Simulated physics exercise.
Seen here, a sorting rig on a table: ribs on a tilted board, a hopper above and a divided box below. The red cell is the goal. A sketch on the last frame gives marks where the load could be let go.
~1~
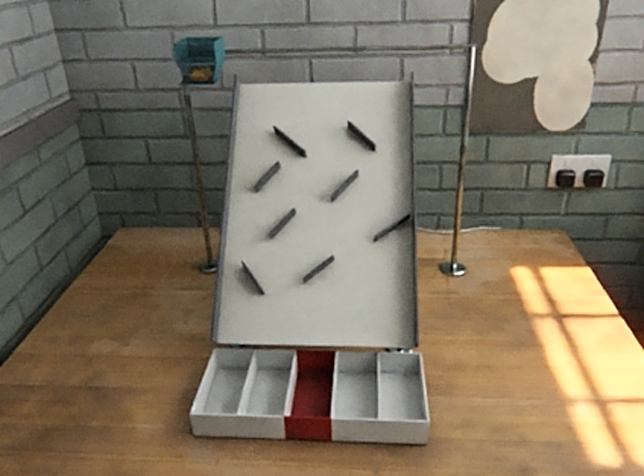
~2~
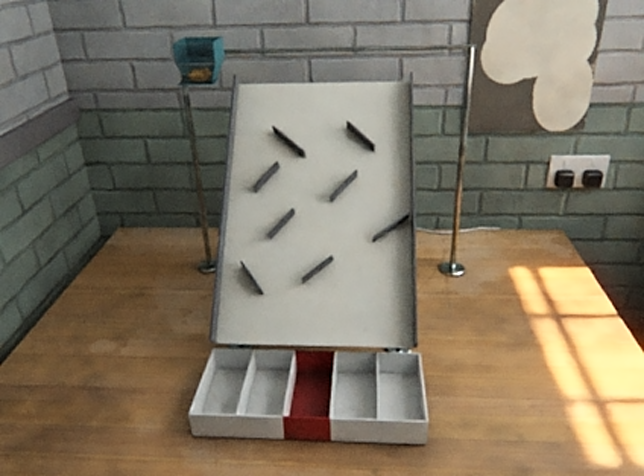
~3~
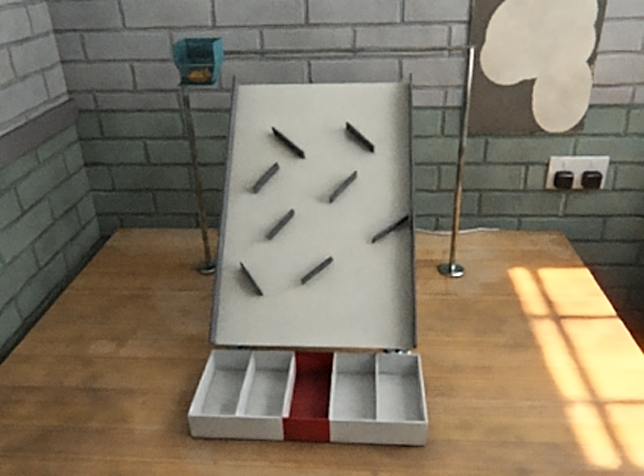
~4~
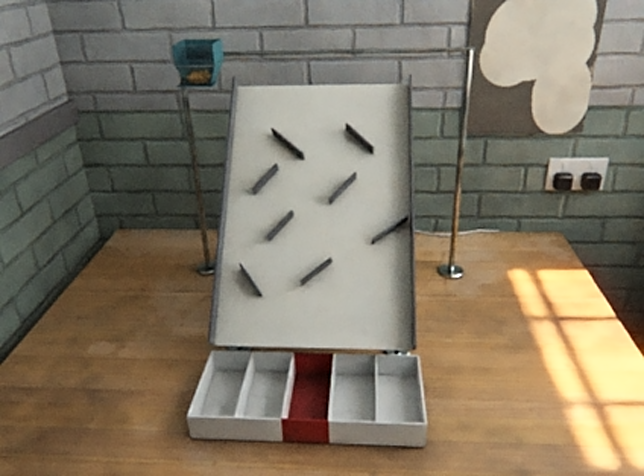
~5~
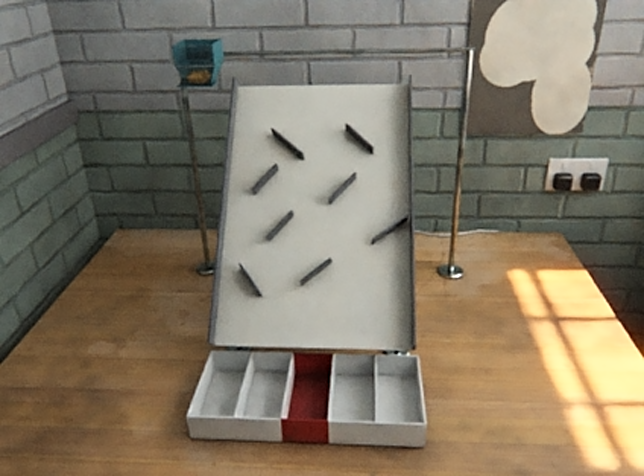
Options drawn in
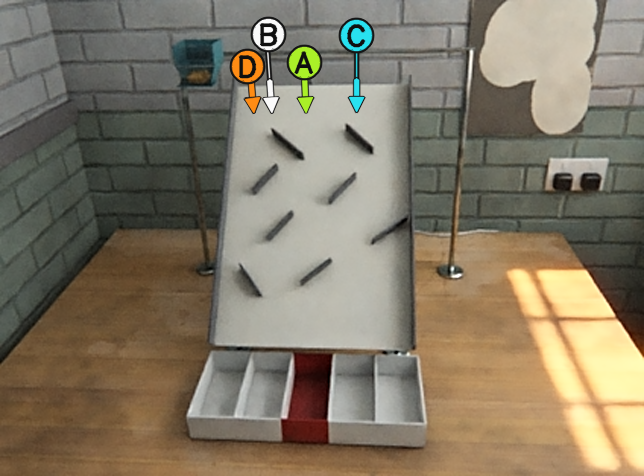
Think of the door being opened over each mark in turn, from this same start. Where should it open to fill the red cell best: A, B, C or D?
Choose C.
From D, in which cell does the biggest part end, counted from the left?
The first.
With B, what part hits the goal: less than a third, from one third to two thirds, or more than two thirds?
Less than a third.
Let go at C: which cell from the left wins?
It is the third one.
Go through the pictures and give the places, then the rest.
The first picture shows hopper at (204, 76), round wooden beads, door shut.
The second picture shows ribs (273, 126) to (304, 151), (347, 121) to (375, 145), (254, 187) to (278, 161).
The third picture shows ribs (330, 198) to (356, 171), (268, 236) to (293, 209), (373, 238) to (409, 213).
The fourth picture shows ribs (240, 263) to (260, 293), (300, 282) to (331, 258).
The fifth picture shows red cell at (305, 429), number 3 of 5 from the left.
On the marked copy, mark A meets the board at (305, 107); mark B meets the board at (271, 107); mark C meets the board at (356, 106); mark D meets the board at (253, 107).
With A, a small part in the red cell, about half in other cells, about a third outside the box.
With B, none in the red cell, about two thirds in other cells, about a third outside the box.
With C, about a third in the red cell, a small part in other cells, about half outside the box.
With D, a stray few in the red cell, about two thirds in other cells, about a third outside the box.
